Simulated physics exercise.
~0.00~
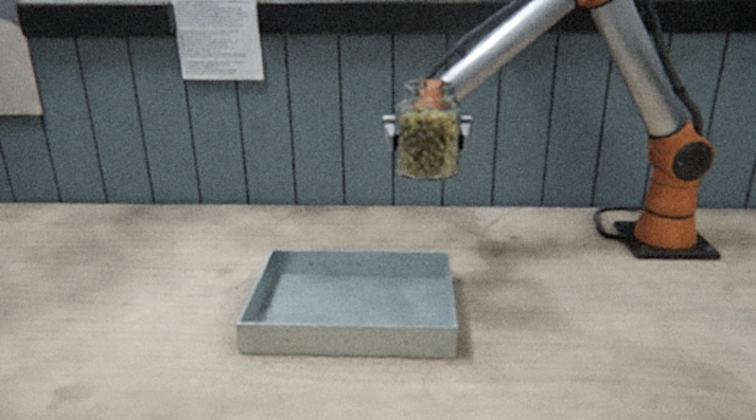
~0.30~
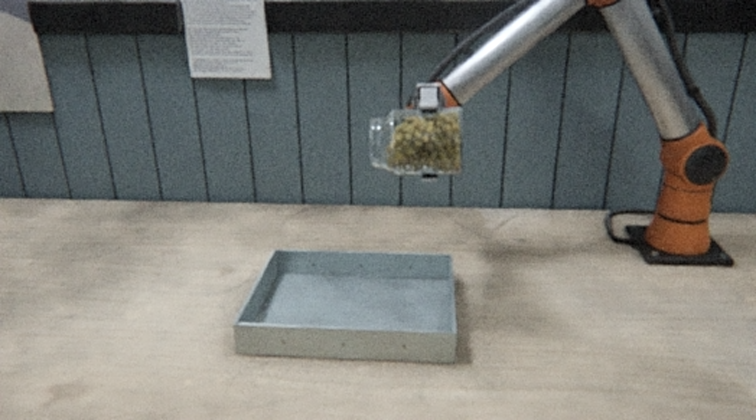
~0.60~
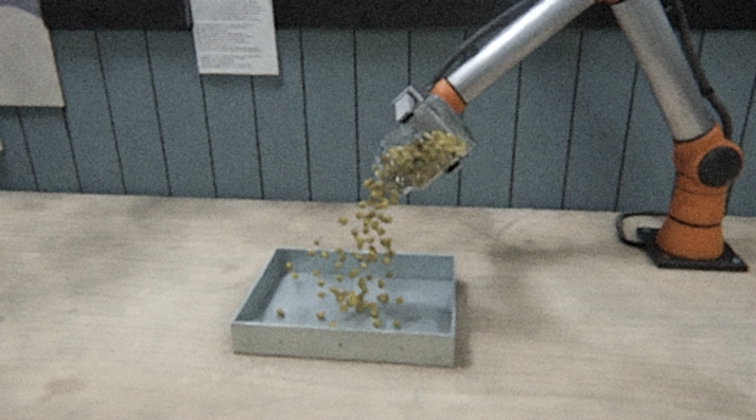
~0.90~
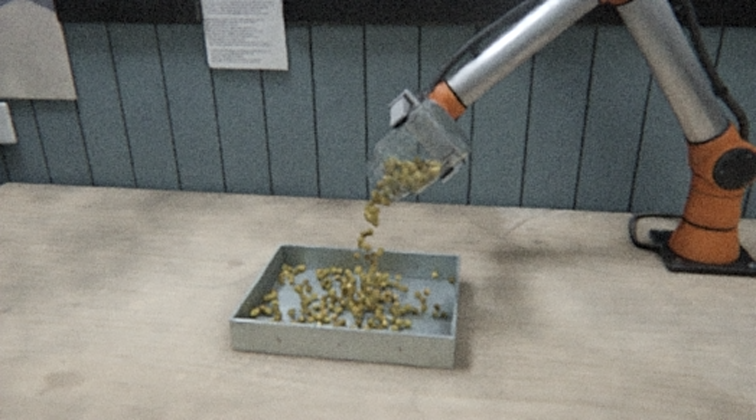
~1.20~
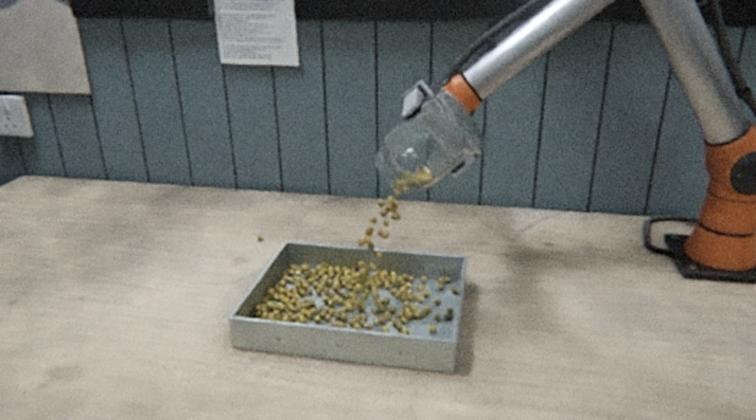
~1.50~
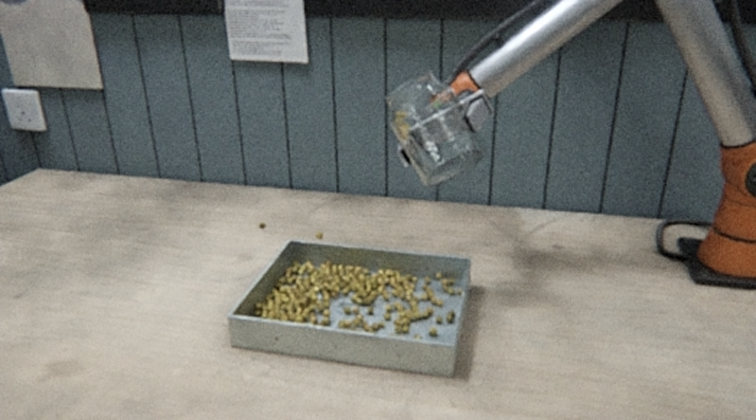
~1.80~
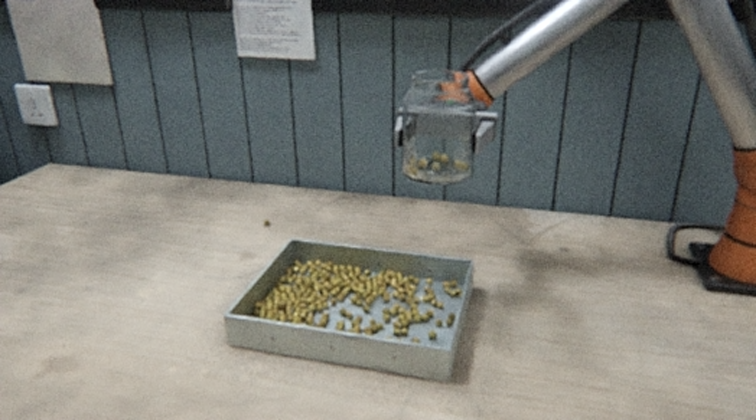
A robot arm tips a clear jar, pours greenish pieces into a tray, and rights it.
